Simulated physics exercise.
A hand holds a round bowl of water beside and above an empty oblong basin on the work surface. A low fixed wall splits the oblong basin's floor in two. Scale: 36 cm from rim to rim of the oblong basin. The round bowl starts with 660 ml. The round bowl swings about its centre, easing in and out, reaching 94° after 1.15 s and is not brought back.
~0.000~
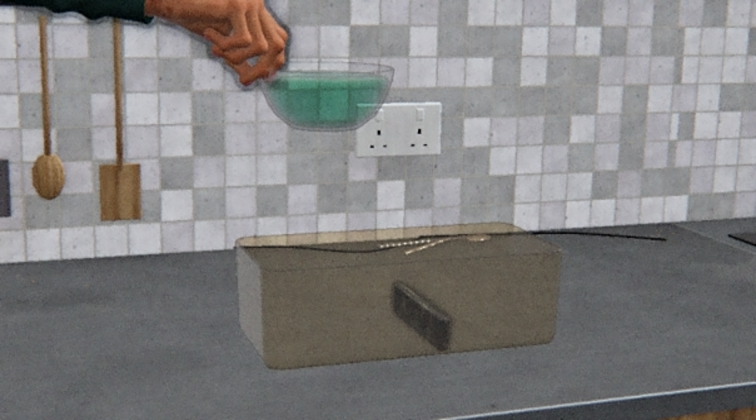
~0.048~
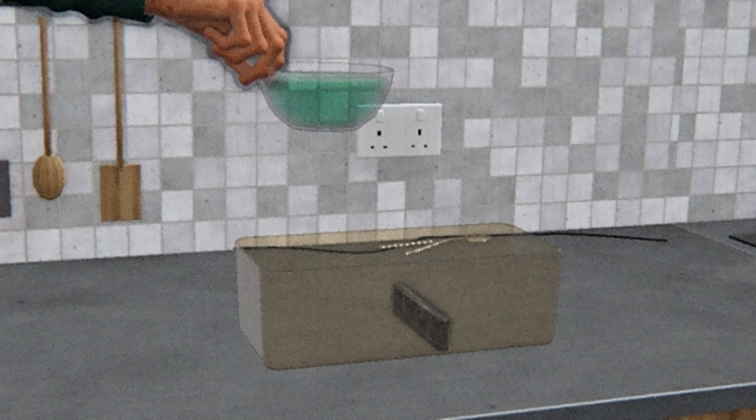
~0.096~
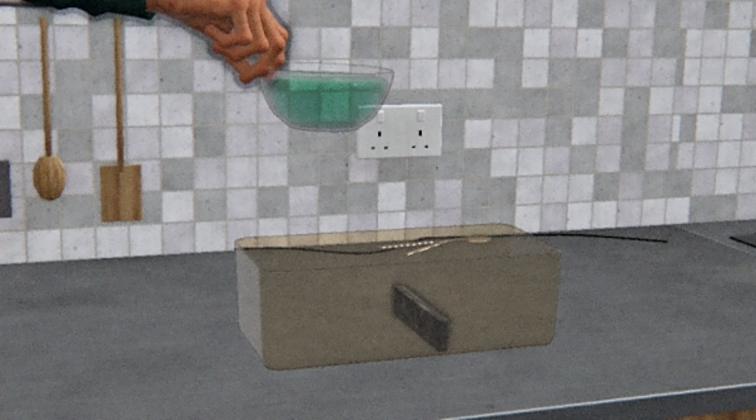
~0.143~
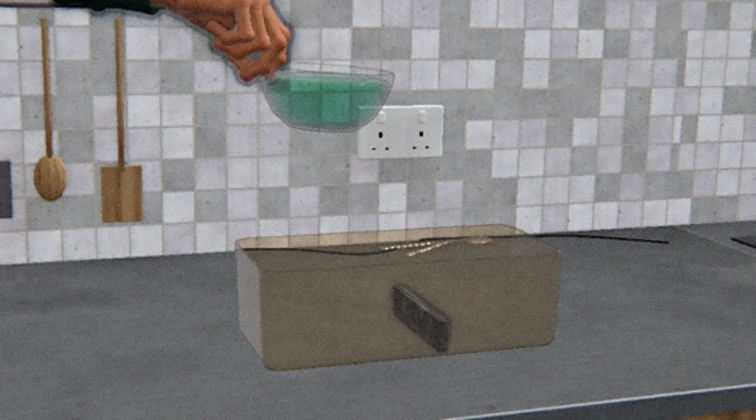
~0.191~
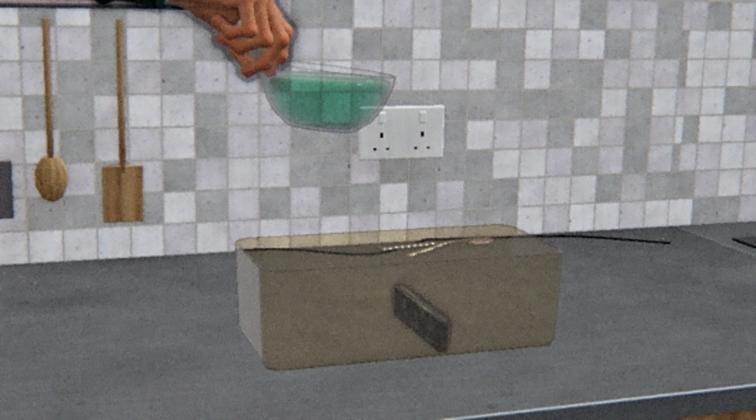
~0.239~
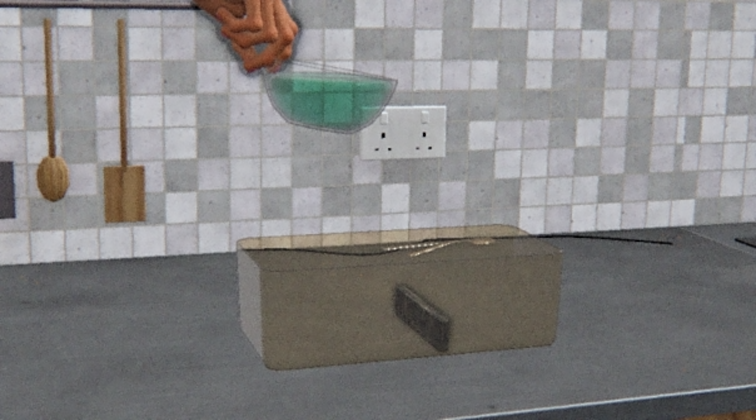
At the start, a hand at the upper left holds a clear round bowl of green-tinted water level above an empty oblong basin on a grey work surface. The hand then slowly tilts the bowl slightly, its right side dipping, while the basin stays still below.
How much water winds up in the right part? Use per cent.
The far part has some 76 per cent.
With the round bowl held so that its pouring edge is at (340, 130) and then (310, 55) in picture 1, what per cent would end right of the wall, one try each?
First 5, then 10 per cent.
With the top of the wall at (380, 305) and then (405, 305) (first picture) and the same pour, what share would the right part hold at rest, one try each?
In turn about 95 and 85 per cent.
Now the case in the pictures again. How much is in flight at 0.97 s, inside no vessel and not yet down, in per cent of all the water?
Near 12 in a hundred.
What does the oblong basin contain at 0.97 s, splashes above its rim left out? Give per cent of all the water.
Some 84 per cent.
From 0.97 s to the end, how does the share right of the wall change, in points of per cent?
The share moves up, by some 3 per cent.
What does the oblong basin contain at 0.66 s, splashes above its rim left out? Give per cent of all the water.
About 14 per cent.
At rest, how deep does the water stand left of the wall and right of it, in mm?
Some 4 mm on the left and 24 mm on the right.
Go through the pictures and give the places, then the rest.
In the first picture, it leans 0°; its right rim is at (389, 69); the water meets the walls at (261, 77) and (384, 76); the oblong basin's rim runs from (248, 256) to (536, 238); the wall's top is at (420, 303).
In the second picture, it leans 0°; its right rim is at (389, 70); the water meets the walls at (261, 78) and (384, 77).
In the third picture, it leans 2°; its right rim is at (389, 71); the water meets the walls at (262, 77) and (384, 78).
In the fourth picture, it leans 4°; its right rim is at (390, 74); the water meets the walls at (263, 77) and (385, 79).
In the fifth picture, it leans 6°; its right rim is at (391, 77); the water meets the walls at (264, 77) and (386, 79).
In the sixth picture, it leans 10°; its right rim is at (393, 81); the water meets the walls at (268, 77) and (388, 80).
By 0.66 s the tilt is 58° and 47 per cent is still to pour, 2 is left of the wall and 12 right of it.
By 0.97 s the tilt is 89° and 4 per cent is still to pour, 11 is left of the wall and 73 right of it.
By 1.30 s the tilt is 94° and 0 per cent is still to pour, 22 is left of the wall and 77 right of it.
By 1.65 s the tilt is 94° and 0 per cent is still to pour, 23 is left of the wall and 76 right of it.
At rest 23 per cent lies left of the wall, 76 right of it and 1 outside.
